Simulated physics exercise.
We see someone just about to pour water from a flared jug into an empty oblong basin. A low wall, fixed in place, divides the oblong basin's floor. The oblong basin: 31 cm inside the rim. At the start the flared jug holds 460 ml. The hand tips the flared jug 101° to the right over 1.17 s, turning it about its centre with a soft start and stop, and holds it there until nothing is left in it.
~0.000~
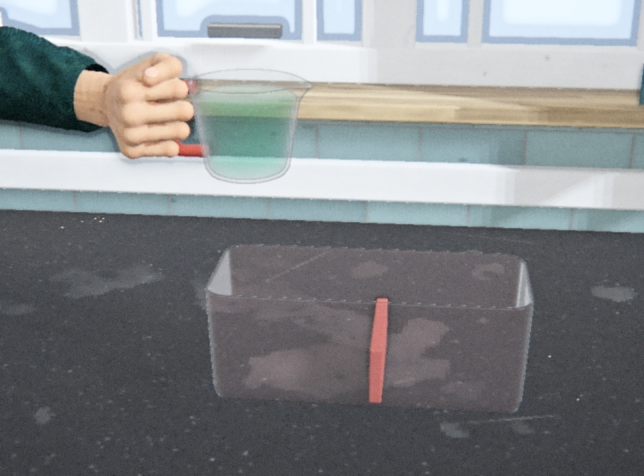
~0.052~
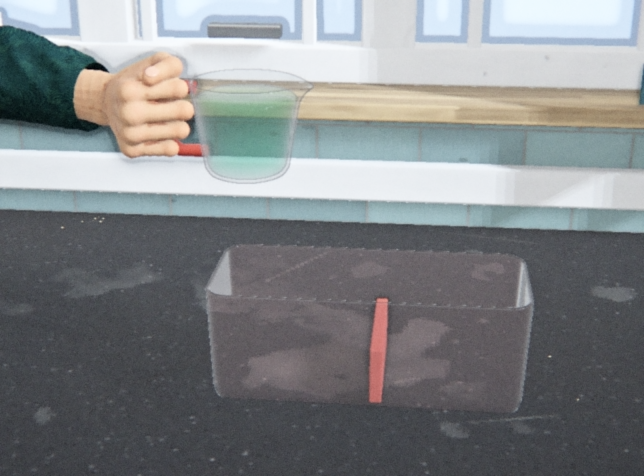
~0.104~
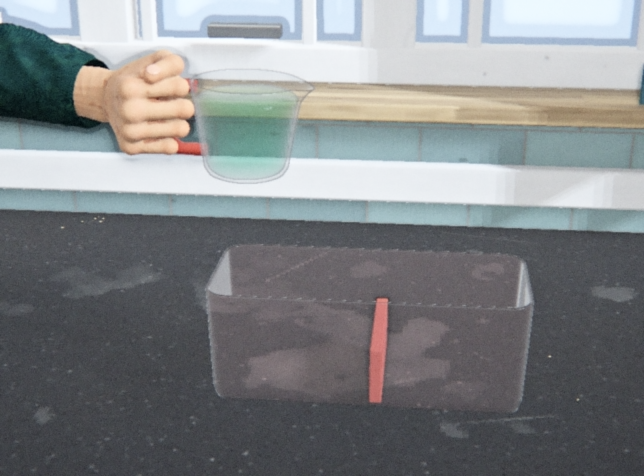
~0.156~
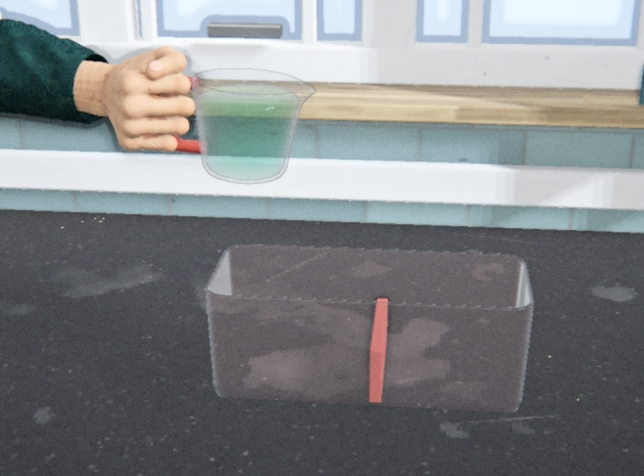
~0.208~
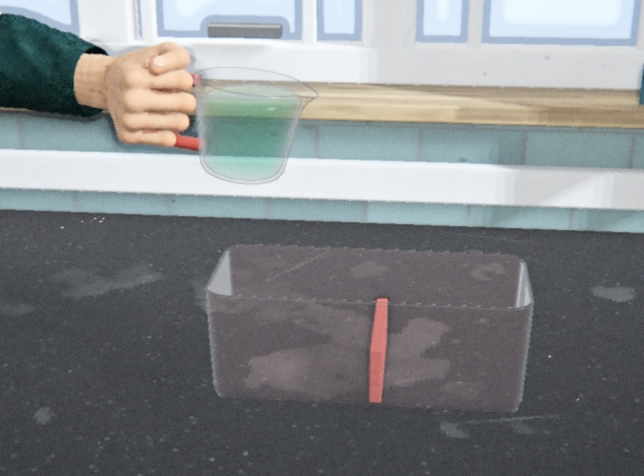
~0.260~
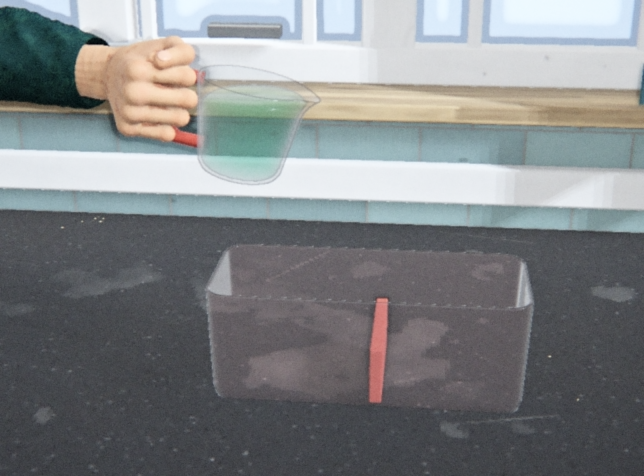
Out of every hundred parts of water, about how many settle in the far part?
About 45 out of 100.
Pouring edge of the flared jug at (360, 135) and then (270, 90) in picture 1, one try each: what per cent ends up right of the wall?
The first try gives 85 percent and the second 5 percent.
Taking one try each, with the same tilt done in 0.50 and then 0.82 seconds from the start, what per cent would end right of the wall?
20 and 35 %.
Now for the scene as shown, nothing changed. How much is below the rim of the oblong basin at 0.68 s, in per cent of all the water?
At that time the basin holds about 10 per cent of the liquid.
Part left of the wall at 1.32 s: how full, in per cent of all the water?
Roughly 52 percent.
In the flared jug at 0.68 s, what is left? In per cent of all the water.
Roughly 68 percent.
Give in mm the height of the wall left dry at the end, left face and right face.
Near 46 mm for the left and near 48 mm for the right.
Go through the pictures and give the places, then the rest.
In the first frame, it leans 0°; its right rim is at (313, 85); the water meets the walls at (197, 93) and (299, 95); the oblong basin's rim runs from (217, 270) to (528, 283); the wall's top is at (379, 325).
In the second frame, it leans 0°; its right rim is at (314, 85); the water meets the walls at (197, 93) and (300, 95).
In the third frame, it leans 2°; its right rim is at (315, 87); the water meets the walls at (198, 92) and (301, 96).
In the fourth frame, it leans 4°; its right rim is at (316, 90); the water meets the walls at (200, 93) and (302, 97).
In the fifth frame, it leans 8°; its right rim is at (319, 94); the water meets the walls at (202, 94) and (304, 97).
In the sixth frame, it leans 12°; its right rim is at (321, 100); the water meets the walls at (204, 95) and (309, 99).
Then, 0.68 s in, the tilt is 64° and 68 per cent is still to pour, 3 is left of the wall and 6 right of it.
Then, 0.99 s in, the tilt is 95° and 14 per cent is still to pour, 26 is left of the wall and 43 right of it.
Then, 1.32 s in, the tilt is 101° and 0 per cent is still to pour, 53 is left of the wall and 45 right of it.
Then, 1.67 s in, the tilt is 101° and 0 per cent is still to pour, 54 is left of the wall and 45 right of it.
Finally, 54 per cent lies left of the wall, 45 right of it and 1 outside.
